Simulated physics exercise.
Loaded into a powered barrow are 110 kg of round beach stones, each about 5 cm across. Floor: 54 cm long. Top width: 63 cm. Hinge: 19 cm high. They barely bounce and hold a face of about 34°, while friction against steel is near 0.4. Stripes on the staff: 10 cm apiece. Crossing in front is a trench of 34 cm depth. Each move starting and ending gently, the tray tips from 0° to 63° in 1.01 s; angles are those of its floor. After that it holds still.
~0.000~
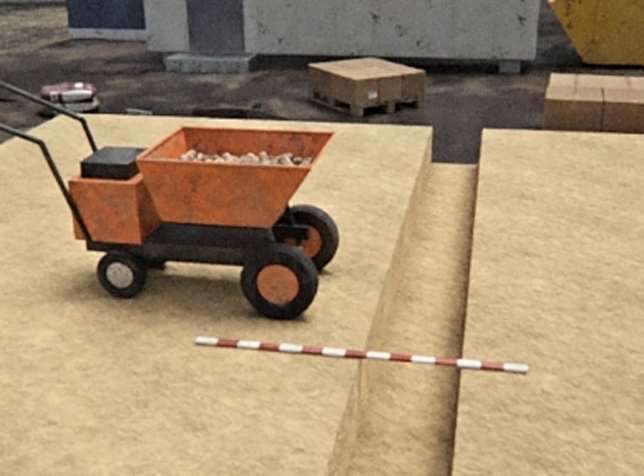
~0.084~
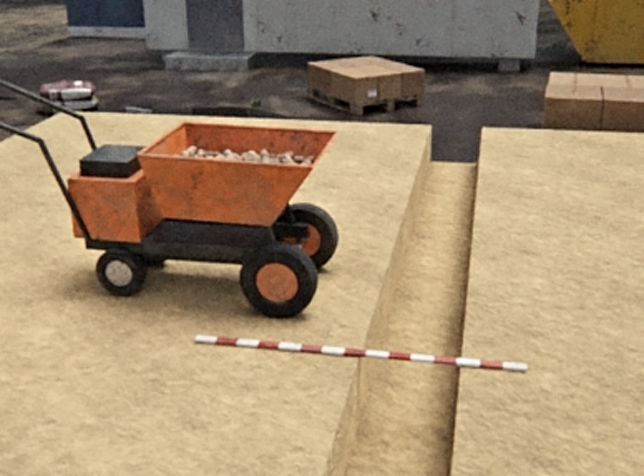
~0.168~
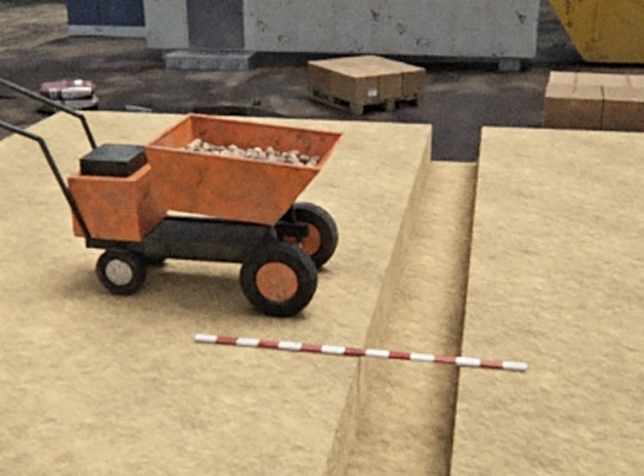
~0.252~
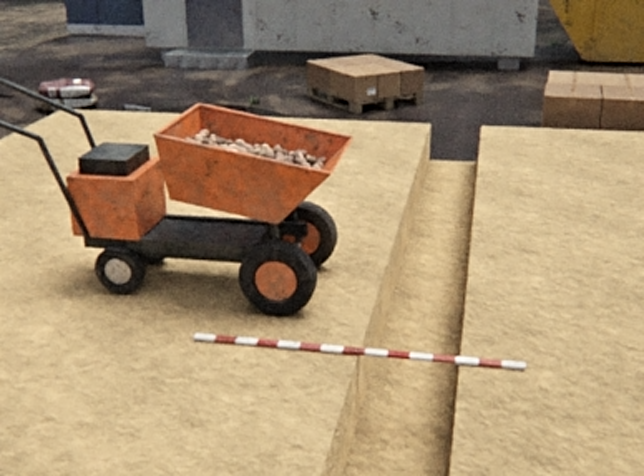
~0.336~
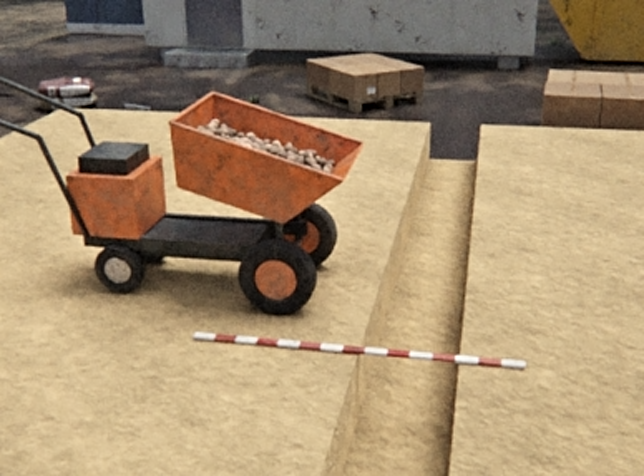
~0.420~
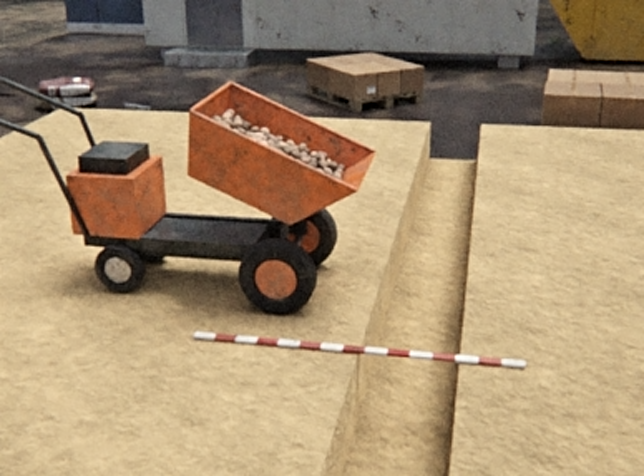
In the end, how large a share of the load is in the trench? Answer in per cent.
A share of roughly 63 %.
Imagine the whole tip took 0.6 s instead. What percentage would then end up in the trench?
Close to 50 percent, then.
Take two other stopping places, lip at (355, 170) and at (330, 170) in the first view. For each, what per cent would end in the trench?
First place: Near 30%; second place: Near 50%.
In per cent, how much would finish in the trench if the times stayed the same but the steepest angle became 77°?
Some 75 in a hundred, I'd say.
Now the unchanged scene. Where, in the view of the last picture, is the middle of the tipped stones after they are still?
Resting centre: About (440, 346).
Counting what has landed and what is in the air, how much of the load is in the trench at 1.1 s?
Around 15 per cent of it, at that instant.
After 0.8 s the floor is at 53°; 100 % in the tray; the foremost stones are at (378, 220).
After 1.1 s the floor is at 63°; 82 % in the tray, 16 % in the trench, 1 % past the trench; the foremost stones are at (474, 297).
After 1.5 s the floor is at 63°; 47 % in the tray, 31 % in the trench, 22 % past the trench; the foremost stones are at (568, 327).
After 3.4 s the floor is at 63°; 14 % in the tray, 63 % in the trench, 23 % past the trench; the foremost stones are past the picture's edge.
